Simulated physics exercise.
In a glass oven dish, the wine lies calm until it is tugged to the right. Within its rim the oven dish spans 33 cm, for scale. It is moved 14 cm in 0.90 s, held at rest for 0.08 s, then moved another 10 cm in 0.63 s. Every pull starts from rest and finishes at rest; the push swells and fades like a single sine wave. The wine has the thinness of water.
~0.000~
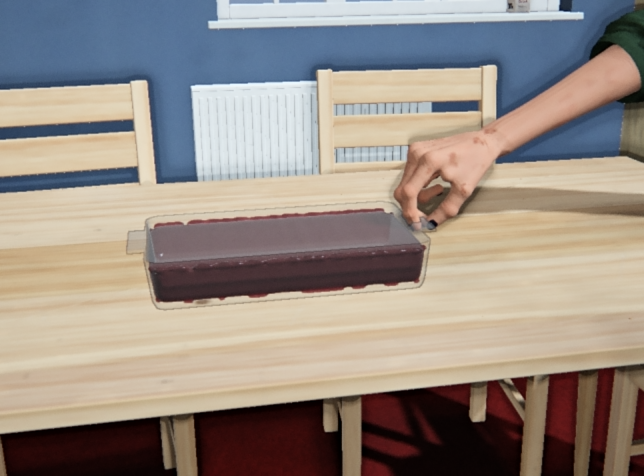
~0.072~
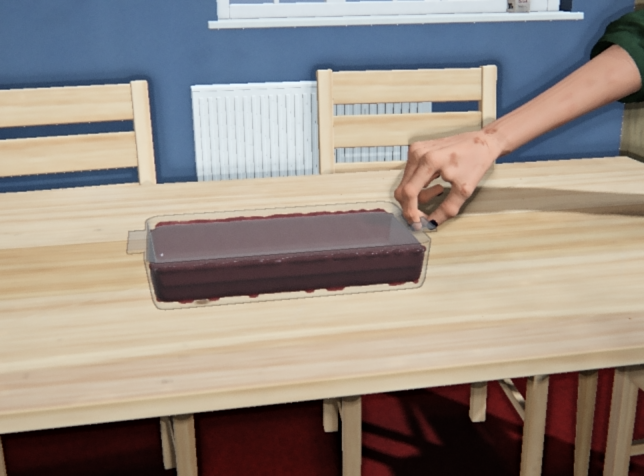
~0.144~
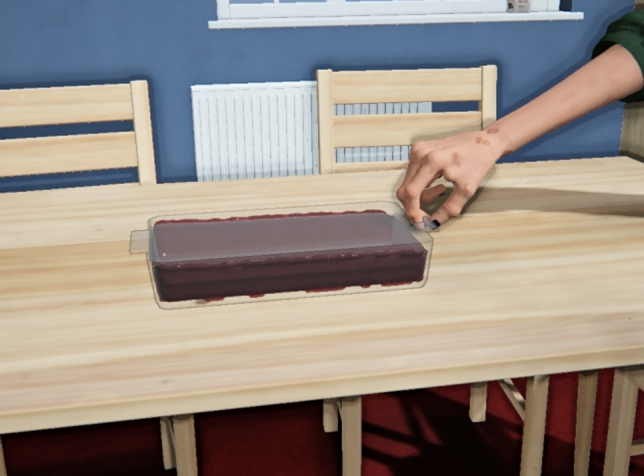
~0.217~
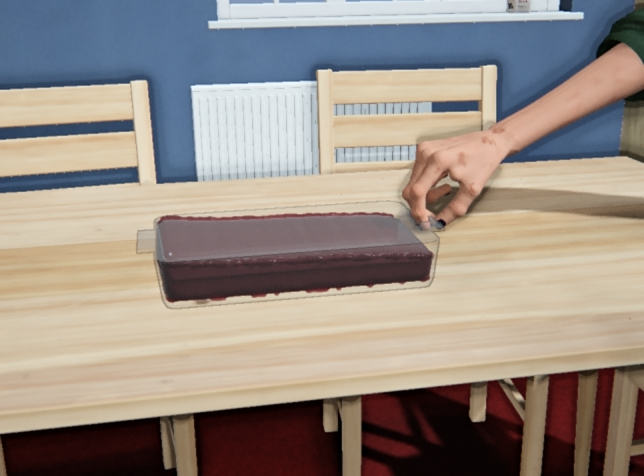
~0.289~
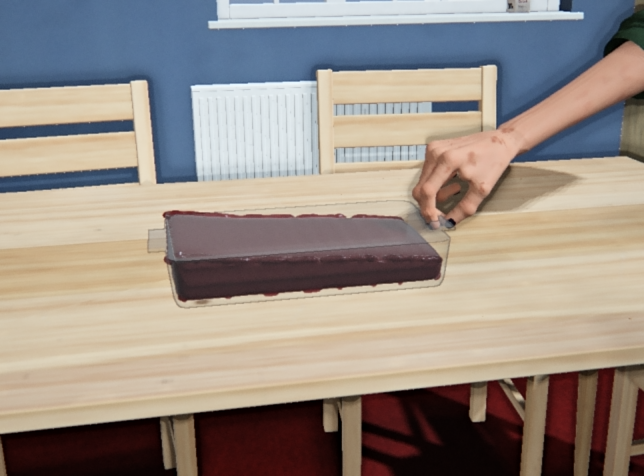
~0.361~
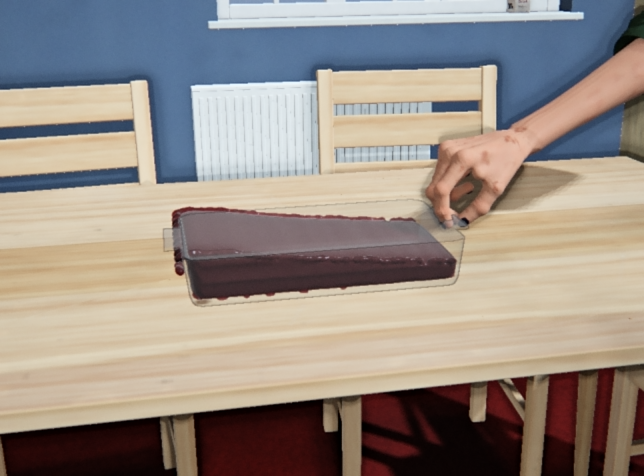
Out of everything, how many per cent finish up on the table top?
About 32 in every hundred.
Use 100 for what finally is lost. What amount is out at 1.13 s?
Around 40%.
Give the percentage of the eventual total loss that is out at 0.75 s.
About 10 percent.
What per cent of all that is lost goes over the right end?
Near 50 in a hundred.
By 0.75 s it has gone 14 cm; 3 per cent is out over the left end and 0 over the right.
By 1.13 s it has gone 15 cm; 3 per cent is out over the left end and 11 over the right.
By 1.51 s it has gone 24 cm; 14 per cent is out over the left end and 11 over the right.
By 1.90 s it has gone 24 cm; 14 per cent is out over the left end and 16 over the right.
At rest 32 per cent is out in all, 15 of it over the left end.
